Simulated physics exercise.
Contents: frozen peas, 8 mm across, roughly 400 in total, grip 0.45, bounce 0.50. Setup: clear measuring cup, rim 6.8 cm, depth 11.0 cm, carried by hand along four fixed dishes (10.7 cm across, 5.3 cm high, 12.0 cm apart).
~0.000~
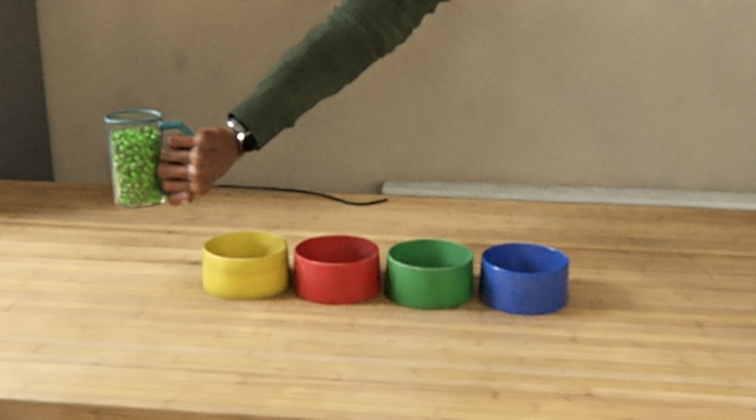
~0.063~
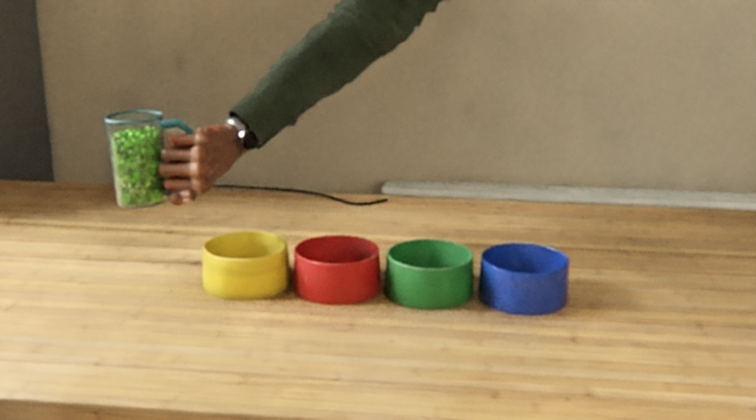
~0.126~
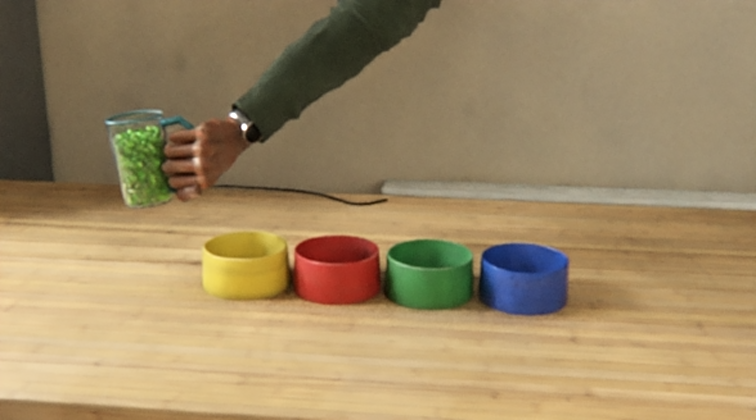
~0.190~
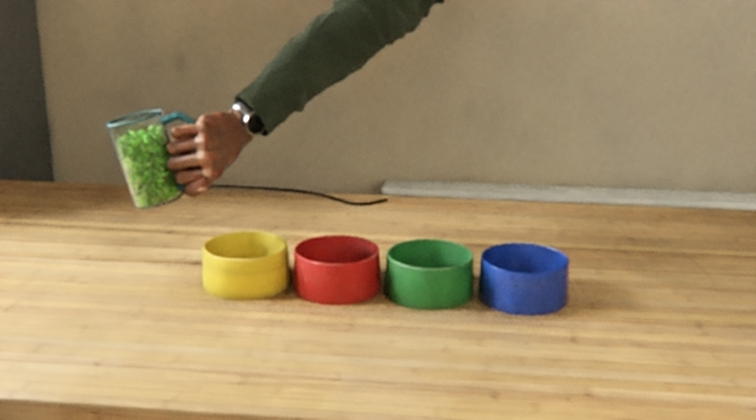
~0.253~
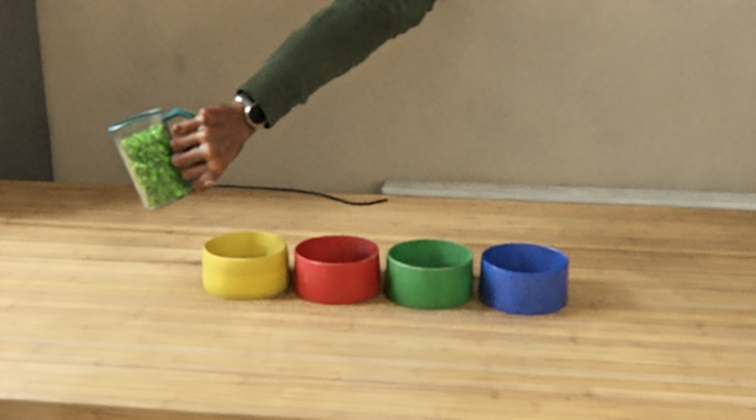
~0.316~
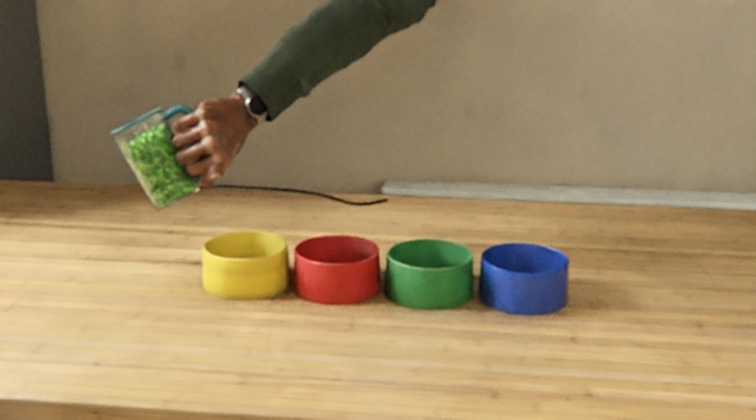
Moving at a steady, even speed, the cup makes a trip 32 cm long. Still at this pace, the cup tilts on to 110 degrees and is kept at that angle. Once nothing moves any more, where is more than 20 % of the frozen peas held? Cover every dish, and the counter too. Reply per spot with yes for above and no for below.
Red: No, below. Blue: No, below. Green: No, below. Yellow: Yes, above. Counter: Yes, above.
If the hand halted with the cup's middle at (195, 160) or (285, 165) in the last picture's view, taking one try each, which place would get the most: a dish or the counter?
The winner: Counter; counter.
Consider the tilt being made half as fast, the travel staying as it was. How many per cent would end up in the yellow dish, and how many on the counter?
Then the yellow dish would get 70 and the counter 10.
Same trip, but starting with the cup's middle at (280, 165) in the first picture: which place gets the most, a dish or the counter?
Red.
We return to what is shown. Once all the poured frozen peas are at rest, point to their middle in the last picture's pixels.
Approximately (179, 277) in the last view.
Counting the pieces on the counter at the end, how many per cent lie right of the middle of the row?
Roughly 0 %.
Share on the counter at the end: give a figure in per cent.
70 per cent.
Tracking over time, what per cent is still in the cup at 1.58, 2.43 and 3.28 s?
25, 0, 0.
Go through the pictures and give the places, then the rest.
The first frame shows cup at (137, 159), tilt 0 degrees, lip at (108, 116), moved 0.0 cm; middle of the pieces at (137, 163); yellow dish at (246, 245); red dish at (337, 249); green dish at (430, 254); blue dish at (525, 258).
The second frame shows cup at (138, 159), tilt 2 degrees, lip at (108, 117), moved 0.2 cm; middle of the pieces at (138, 163).
The third frame shows cup at (142, 160), tilt 7 degrees, lip at (108, 119), moved 0.7 cm; middle of the pieces at (143, 163).
The fourth frame shows cup at (147, 160), tilt 13 degrees, lip at (110, 123), moved 1.4 cm; middle of the pieces at (148, 164).
The fifth frame shows cup at (152, 160), tilt 20 degrees, lip at (112, 127), moved 2.0 cm; middle of the pieces at (154, 164).
The sixth frame shows cup at (157, 160), tilt 26 degrees, lip at (114, 132), moved 2.7 cm; middle of the pieces at (159, 164); yellow dish at (246, 245); red dish at (337, 249); green dish at (430, 254); blue dish at (525, 258). The cup turns about 100 degrees a second and travels 11 cm a second.
After 1.58 s, tilt 110 degrees; cup holds 25 %, yellow 5 %.
After 2.43 s, tilt 110 degrees; cup holds 0 %, yellow 30 %.
After 3.28 s, tilt 110 degrees; cup holds 0 %, yellow 30 %.
In the end, at 3.6 s, red 0 %, blue 0 %, green 0 %, yellow 30 %, counter 70 %.
